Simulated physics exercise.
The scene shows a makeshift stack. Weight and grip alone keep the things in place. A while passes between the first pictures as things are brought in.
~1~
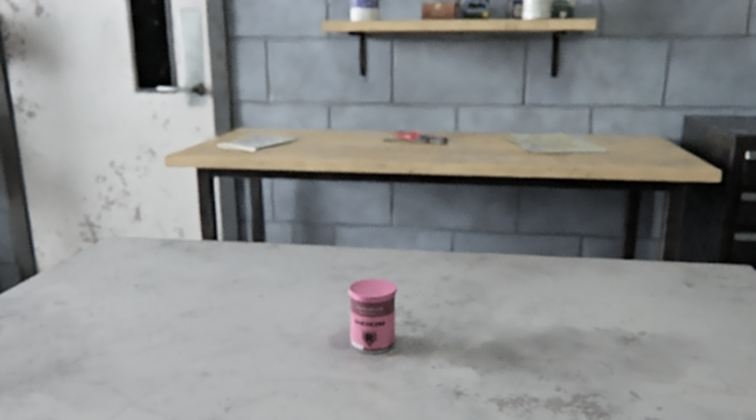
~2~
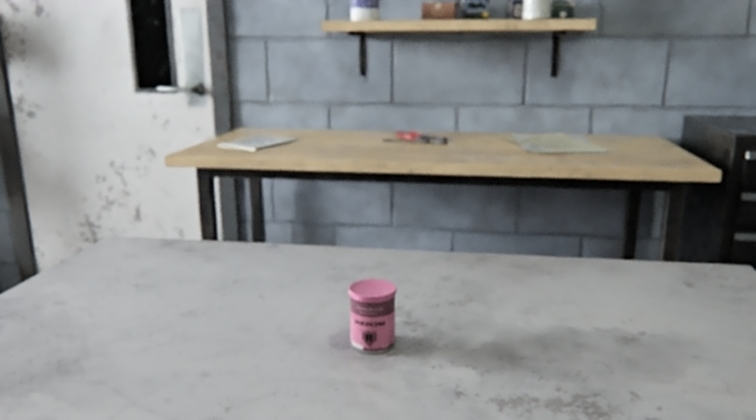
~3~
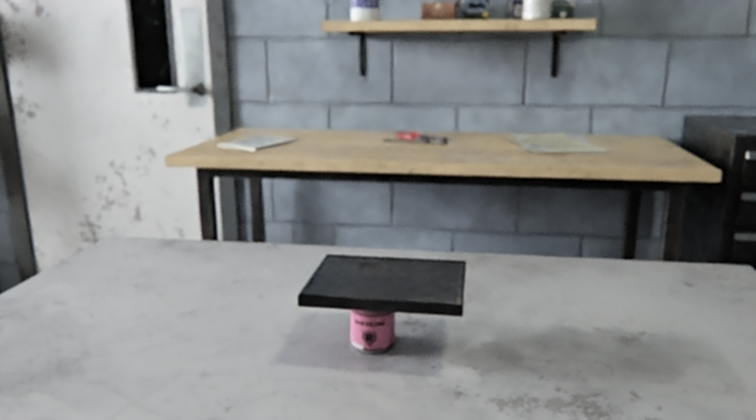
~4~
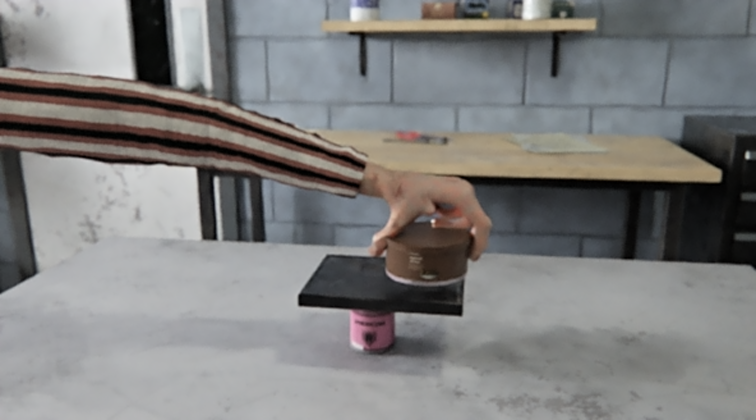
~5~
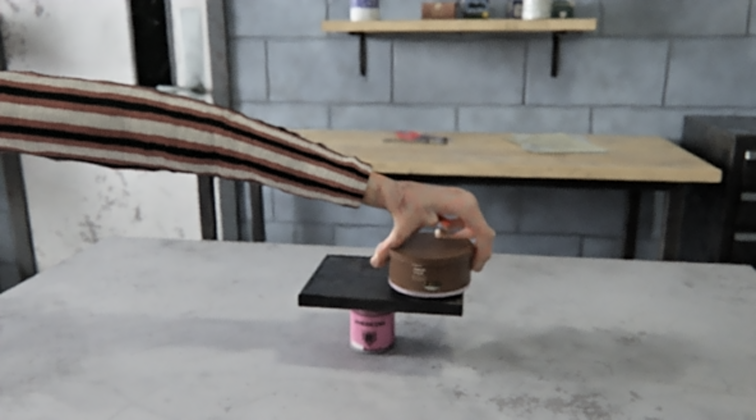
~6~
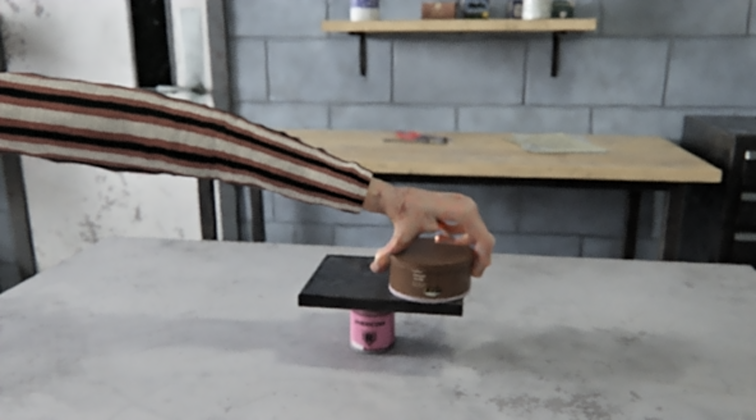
A hand lowers a brown tub onto the right side of a black lid atop a pink can.
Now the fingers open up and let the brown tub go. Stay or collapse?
Won't stay.
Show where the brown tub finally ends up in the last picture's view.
Roughly pixel (454, 321) in the last picture.
Then, 0.30 s after the last picture, brown tub now fallen; black lid tipped 50° from how it was.
Then, 0.50 s after the last picture, black lid tipped 54° from how it was.
Then, 1.60 s after the last picture, black lid tipped 50° from how it was.
At rest, fallen, brown tub; tipped over in the stack, black lid; pink tin in place. Seen from the same camera at the end, brown tub near (454, 321). The stack comes apart.
